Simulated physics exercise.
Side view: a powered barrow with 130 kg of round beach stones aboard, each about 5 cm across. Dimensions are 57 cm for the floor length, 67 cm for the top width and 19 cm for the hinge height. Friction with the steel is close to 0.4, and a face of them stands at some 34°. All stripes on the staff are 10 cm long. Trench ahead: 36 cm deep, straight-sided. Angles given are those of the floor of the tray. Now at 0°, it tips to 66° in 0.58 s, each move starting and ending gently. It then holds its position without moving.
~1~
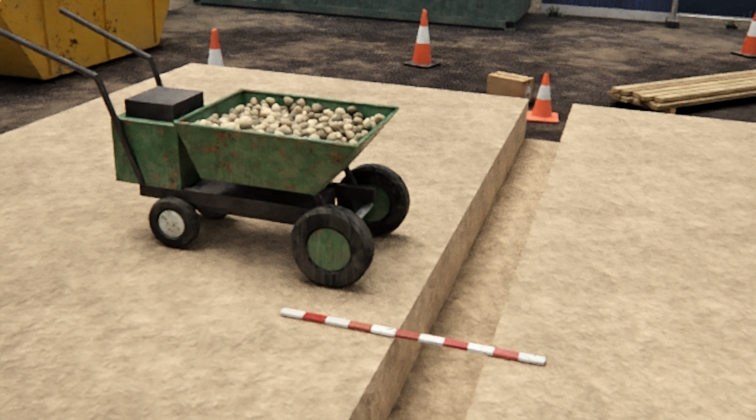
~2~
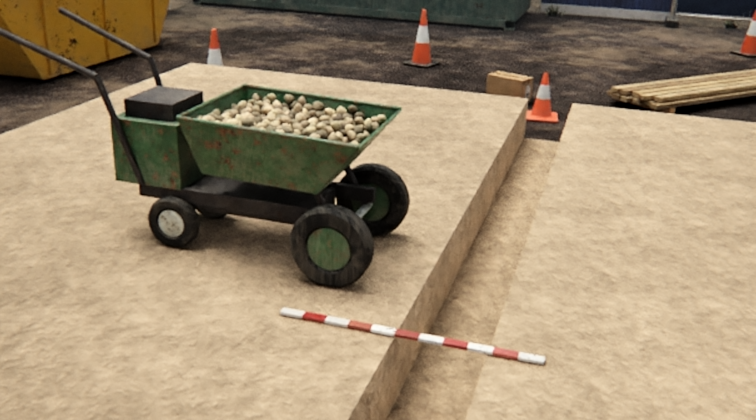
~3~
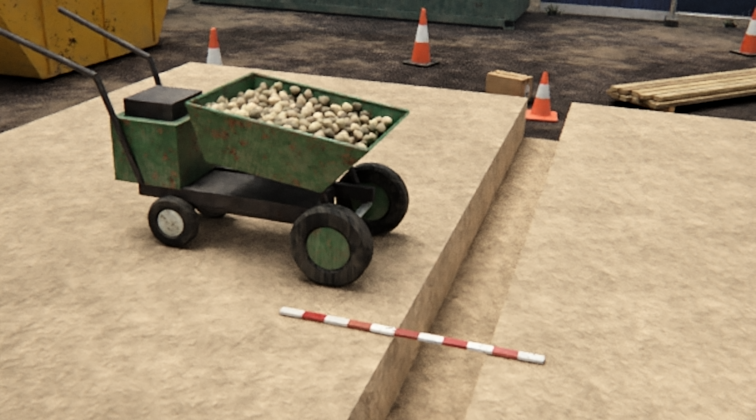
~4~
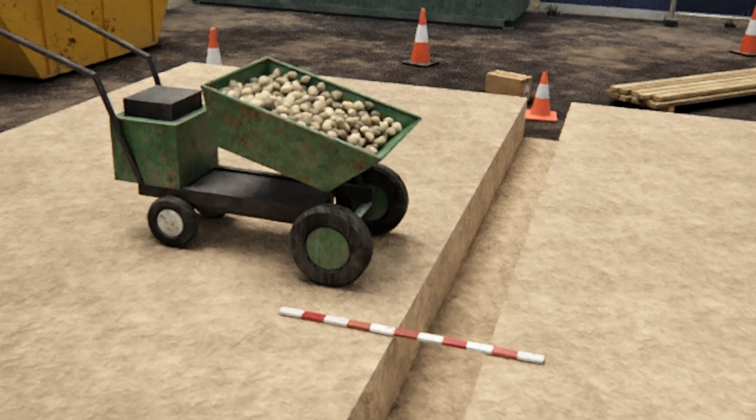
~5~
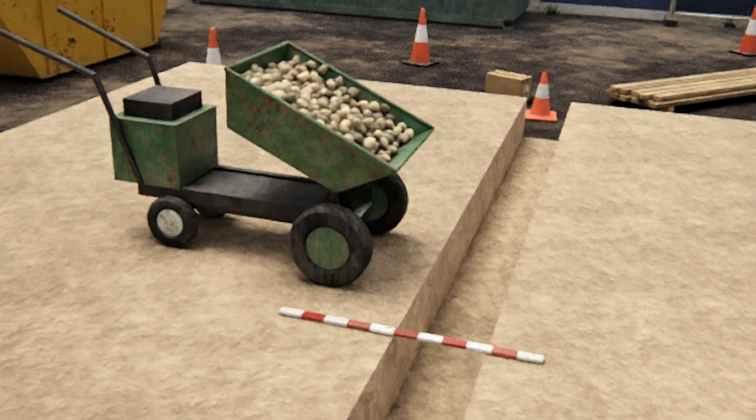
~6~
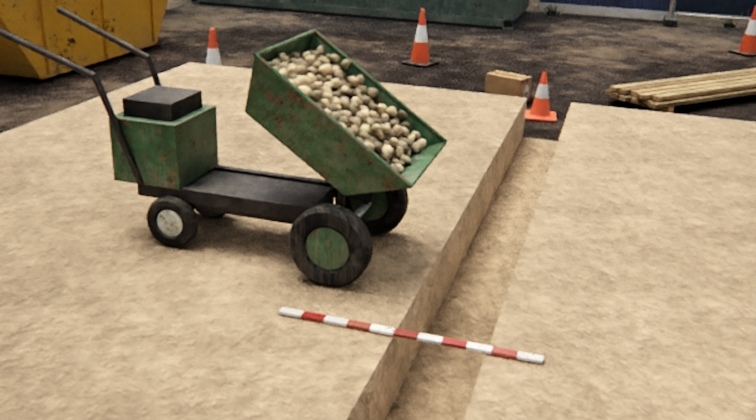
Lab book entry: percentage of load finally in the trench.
Approx. 46 percent.
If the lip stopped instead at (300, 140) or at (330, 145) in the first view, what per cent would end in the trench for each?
The first gives about 90 percent and the second about 70 percent.
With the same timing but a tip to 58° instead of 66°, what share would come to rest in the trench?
Roughly 45 per cent would end in the trench.
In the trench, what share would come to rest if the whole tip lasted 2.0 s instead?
It would be near 80 percent.
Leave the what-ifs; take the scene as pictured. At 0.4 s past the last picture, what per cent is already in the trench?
Around 20 per cent of it, at that instant.
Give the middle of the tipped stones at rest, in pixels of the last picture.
I'd put it close to (528, 280).
Then, 0.1 s after the last picture the floor is at 55°, 100 % in the tray; the foremost stones are at (430, 191).
Then, 0.4 s after the last picture the floor is at 66°, 78 % in the tray, 20 % in the trench, 1 % past the trench; the foremost stones are at (515, 263).
Then, 0.7 s after the last picture the floor is at 66°, 17 % in the tray, 29 % in the trench, 54 % past the trench; the foremost stones are at (715, 316).
Then, 2.7 s after the last picture the floor is at 66°, 0 % in the tray, 46 % in the trench, 54 % past the trench; the foremost stones are past the picture's edge.
